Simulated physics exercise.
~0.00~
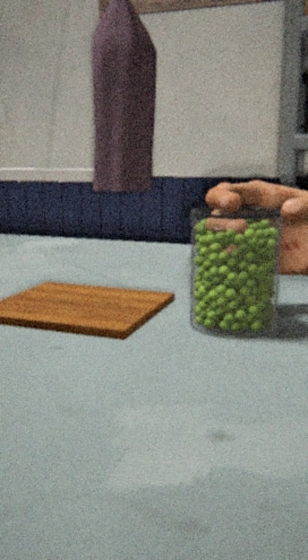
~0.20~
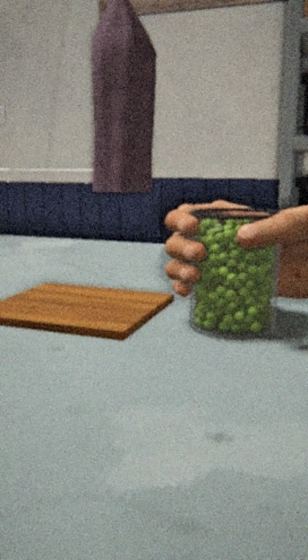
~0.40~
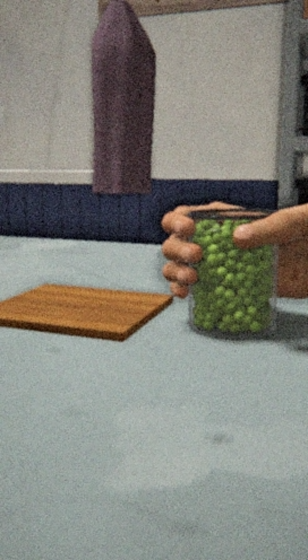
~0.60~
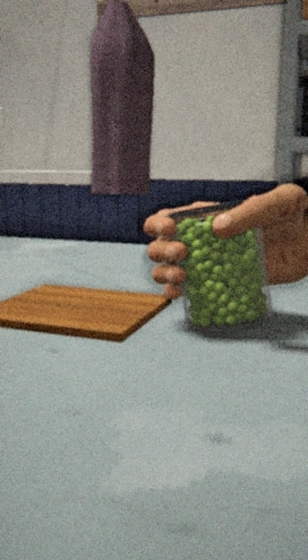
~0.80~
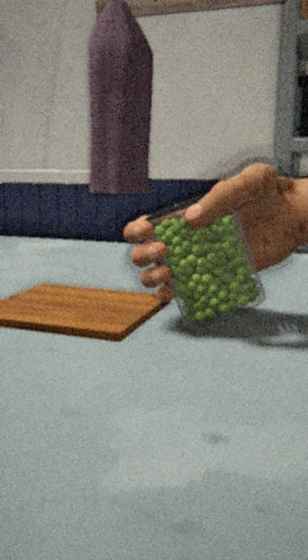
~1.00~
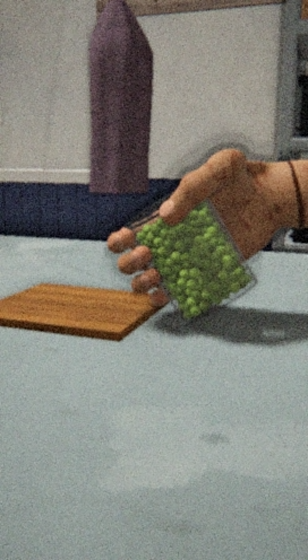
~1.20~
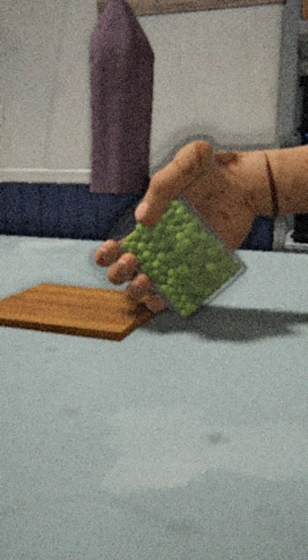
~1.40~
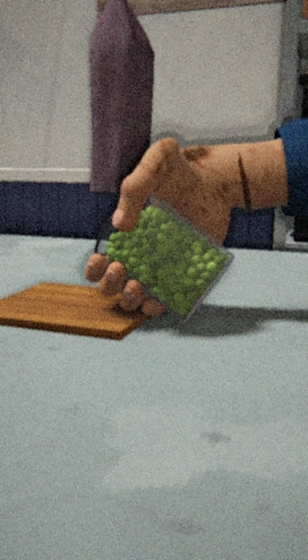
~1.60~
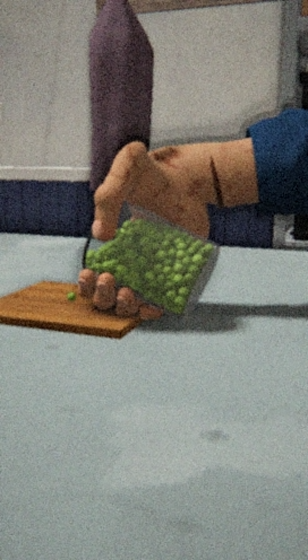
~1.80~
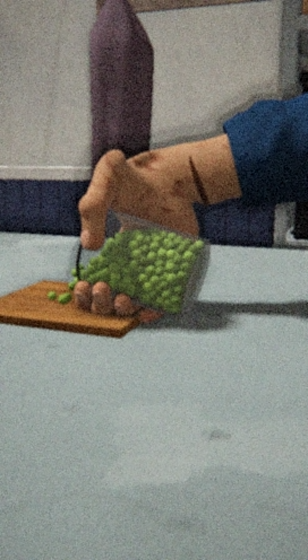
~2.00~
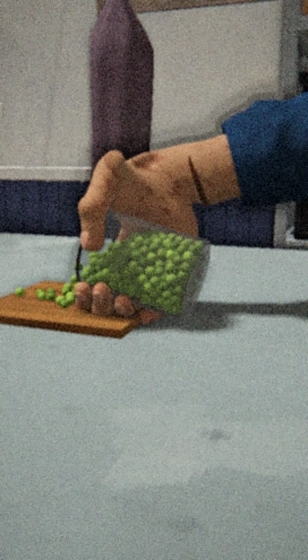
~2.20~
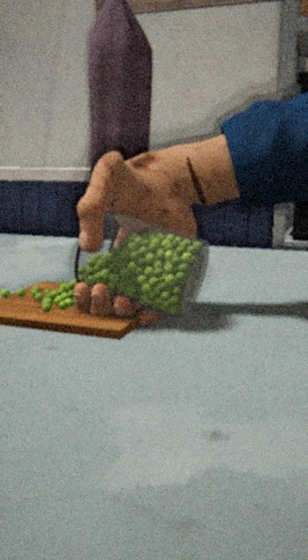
The video shows a hand gripping a clear jar of green peas beside a flat wooden block, lifting it slightly and tipping it left until its side rests on the block's edge, where a small part of the peas spills onto the wood while most stay inside.
